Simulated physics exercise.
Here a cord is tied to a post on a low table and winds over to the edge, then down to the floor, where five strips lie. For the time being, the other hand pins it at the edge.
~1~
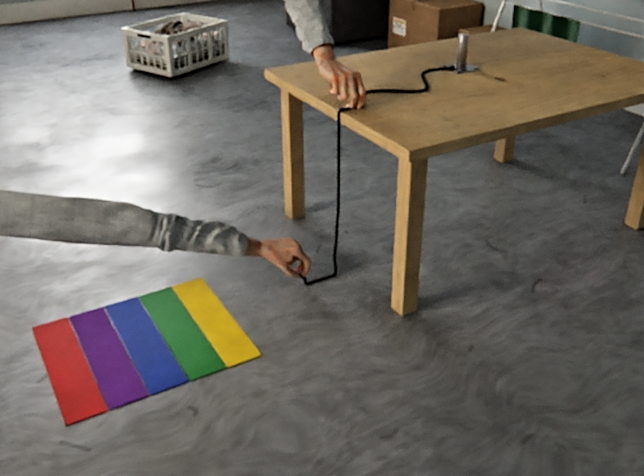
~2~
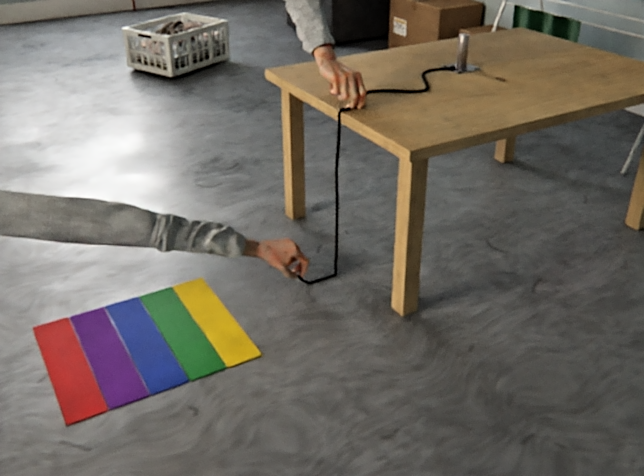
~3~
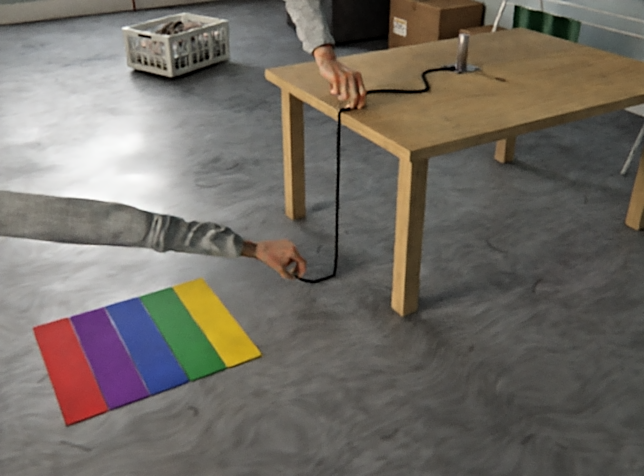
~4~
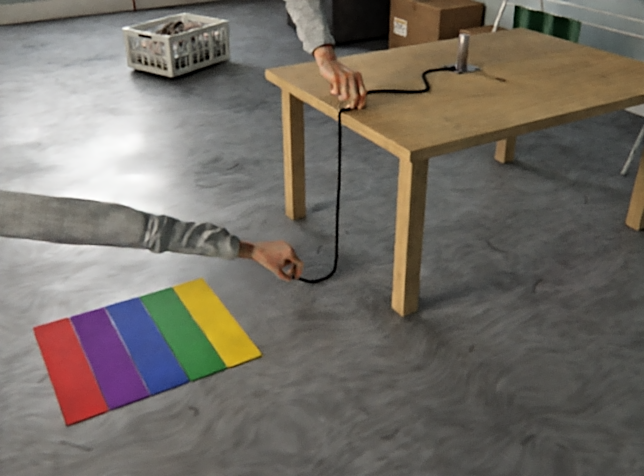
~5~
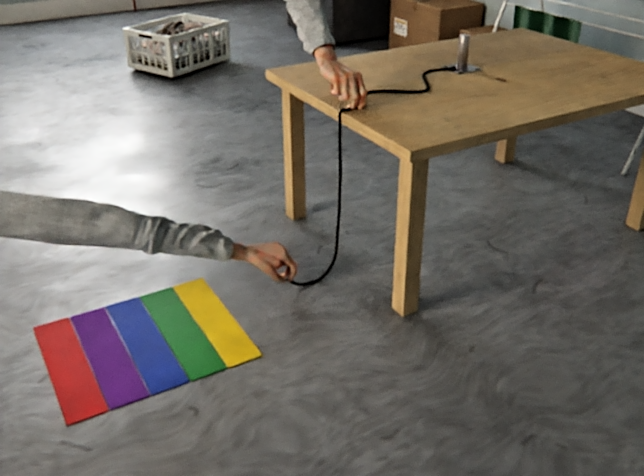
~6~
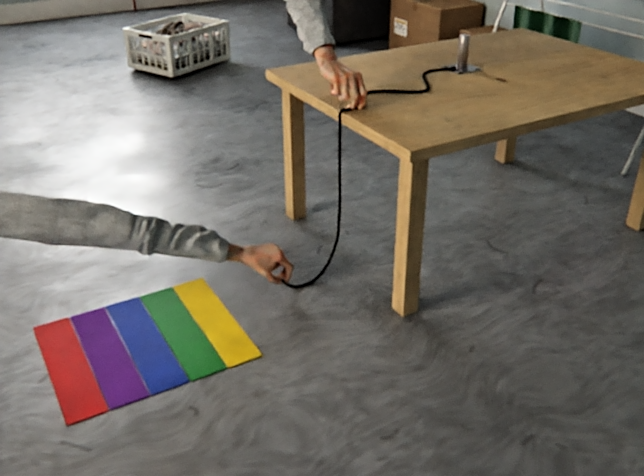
We see a black cord running from a post across a wooden table and over its edge, pinned there by one hand, while a lower hand draws its end slightly left near five coloured strips on the floor.
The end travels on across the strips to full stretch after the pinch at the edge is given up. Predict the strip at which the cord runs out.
I would say the blue strip.
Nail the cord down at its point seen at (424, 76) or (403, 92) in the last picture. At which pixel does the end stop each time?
Estimates in sequence: (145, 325) then (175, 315).
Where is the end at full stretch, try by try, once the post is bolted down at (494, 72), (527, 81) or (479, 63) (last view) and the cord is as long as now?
It works out at around (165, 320), (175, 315) and (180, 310) for the three tries.
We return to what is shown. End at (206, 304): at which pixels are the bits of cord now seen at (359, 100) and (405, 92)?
The first goes to (335, 114), the other to (379, 94).
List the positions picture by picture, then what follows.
End (300, 274); yellow (233, 345); green (198, 357); blue (160, 370); purple (121, 384); red (80, 398), in the first frame.
End (298, 275); cord through (426, 72) (422, 91) (362, 96) (339, 134) (337, 200) (336, 262), in the second frame.
End (296, 276), in the third frame.
End (293, 277); cord through (427, 72) (423, 91) (362, 96) (340, 135) (338, 200) (336, 263), in the fourth frame.
End (287, 279), in the fifth frame.
End (283, 281); cord through (427, 72) (423, 91) (362, 96) (340, 135) (340, 200) (328, 264), in the sixth frame.
Soon after, end near (206, 304); over yellow.
Then, end near (163, 318); over green.
At full stretch, end near (139, 325); over blue. It gets as far as the blue strip.
